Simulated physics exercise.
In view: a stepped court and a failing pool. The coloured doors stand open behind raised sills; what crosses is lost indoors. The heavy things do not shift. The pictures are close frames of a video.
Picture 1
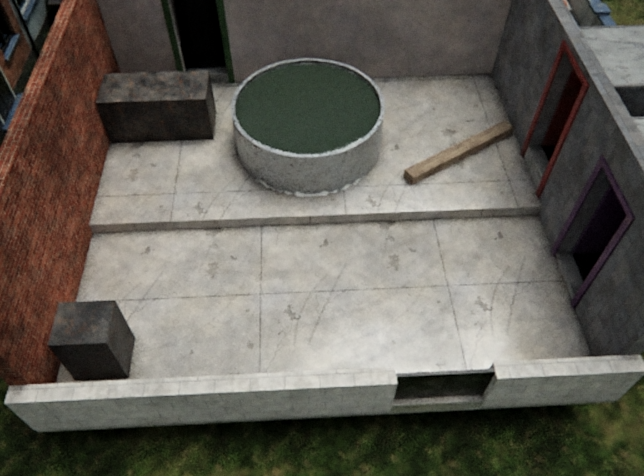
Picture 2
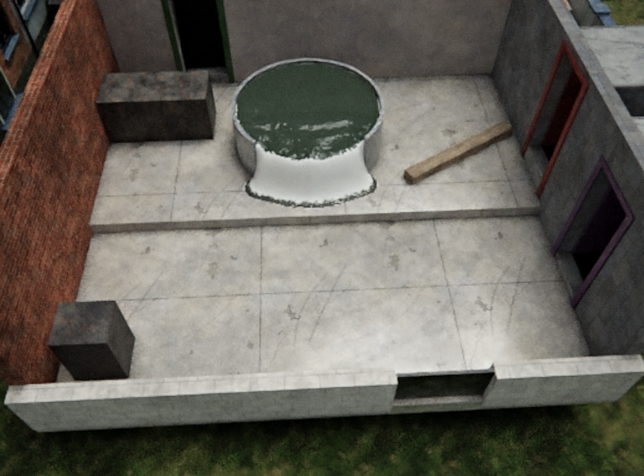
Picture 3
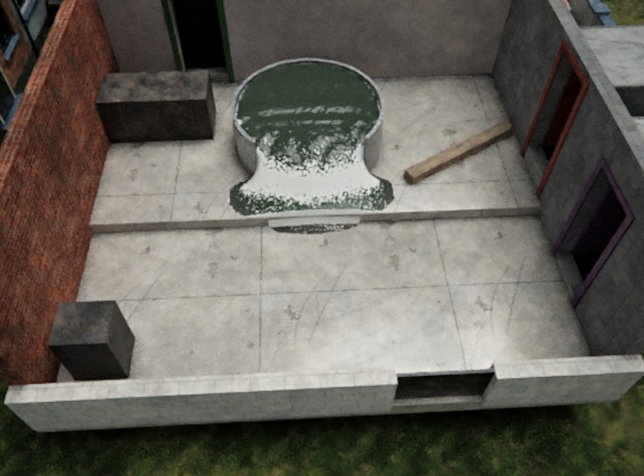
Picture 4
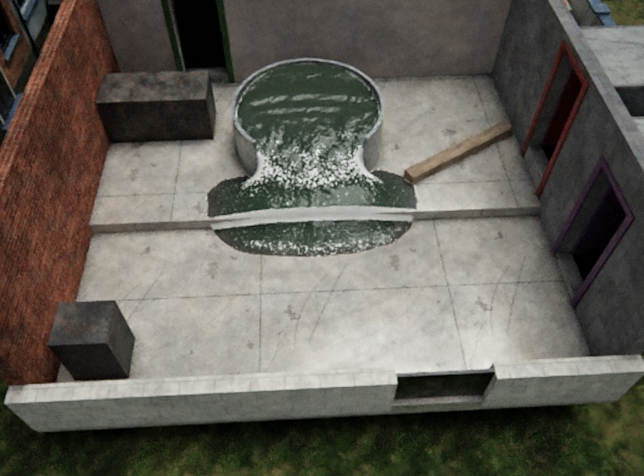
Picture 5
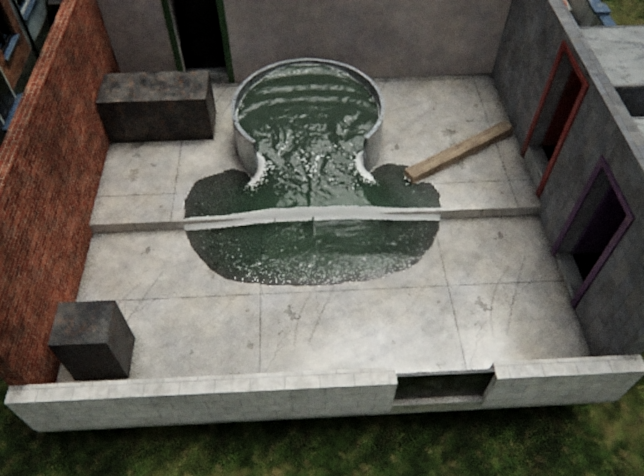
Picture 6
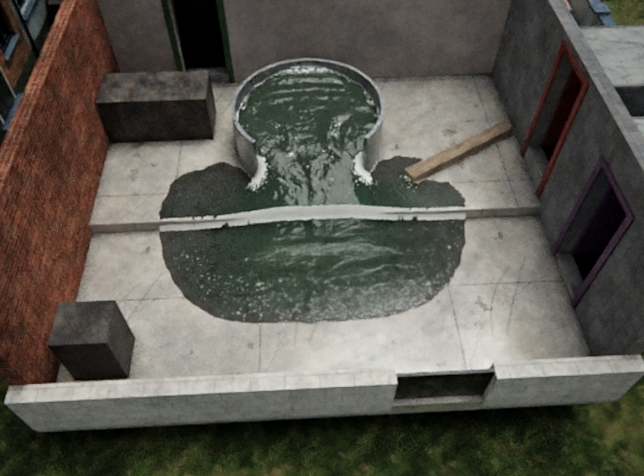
Dark green water bursting from the front of a round pool, pouring over a low step and spreading across a walled concrete court.
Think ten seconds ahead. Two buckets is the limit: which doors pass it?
In the end: The green door admits no more than that; the purple door lets in a lot; the red door admits no more than that.
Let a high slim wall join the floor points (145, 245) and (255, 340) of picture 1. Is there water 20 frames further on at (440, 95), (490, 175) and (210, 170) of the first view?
In turn: Free of water, clear, no water.
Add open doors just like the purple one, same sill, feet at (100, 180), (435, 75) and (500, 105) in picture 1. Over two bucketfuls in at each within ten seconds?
One after the other: Takes less, stays under, keeps below it.
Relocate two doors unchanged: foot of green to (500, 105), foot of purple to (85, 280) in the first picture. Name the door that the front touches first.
It is the purple one.
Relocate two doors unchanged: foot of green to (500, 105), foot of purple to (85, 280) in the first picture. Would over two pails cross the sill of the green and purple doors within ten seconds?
The green one holds; the purple one passes that mark.
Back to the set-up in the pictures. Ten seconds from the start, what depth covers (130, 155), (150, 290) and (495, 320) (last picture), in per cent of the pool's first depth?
In turn 2, 20 and 18 in a hundred.
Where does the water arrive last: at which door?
I say the green-painted one.
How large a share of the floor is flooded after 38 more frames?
Roughly 70 per cent.
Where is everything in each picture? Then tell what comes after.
The first frame shows still water in the round pool at (308, 107).
In the second frame, water pours out at (312, 179) and has run to (251, 184).
In the third frame, water pours out at (312, 182) and has run to (233, 199).
In the fourth frame, the front is at (212, 211), out from the gap at (312, 184).
In the fifth frame, the front is at (192, 233), out from the gap at (312, 185).
In the sixth frame, water pours out at (312, 185) and has run to (203, 303).
A moment on, water covers 55 % of the floor; the green door not reached, the purple door not reached, the red door not reached.
Next, water covers 55 % of the floor; the green door not reached, the purple door wet at the sill, nothing in, the red door not reached.
Then, water covers 55 % of the floor; the green door not reached, the purple door under two buckets in, the red door wet at the sill, nothing in.
Later, water covers 70 % of the floor; the green door not reached, the purple door over two buckets in, the red door wet at the sill, nothing in.
In the end, water covers 70 % of the floor; the green door wet at the sill, nothing in, the purple door far over two buckets in, the red door wet at the sill, nothing in.
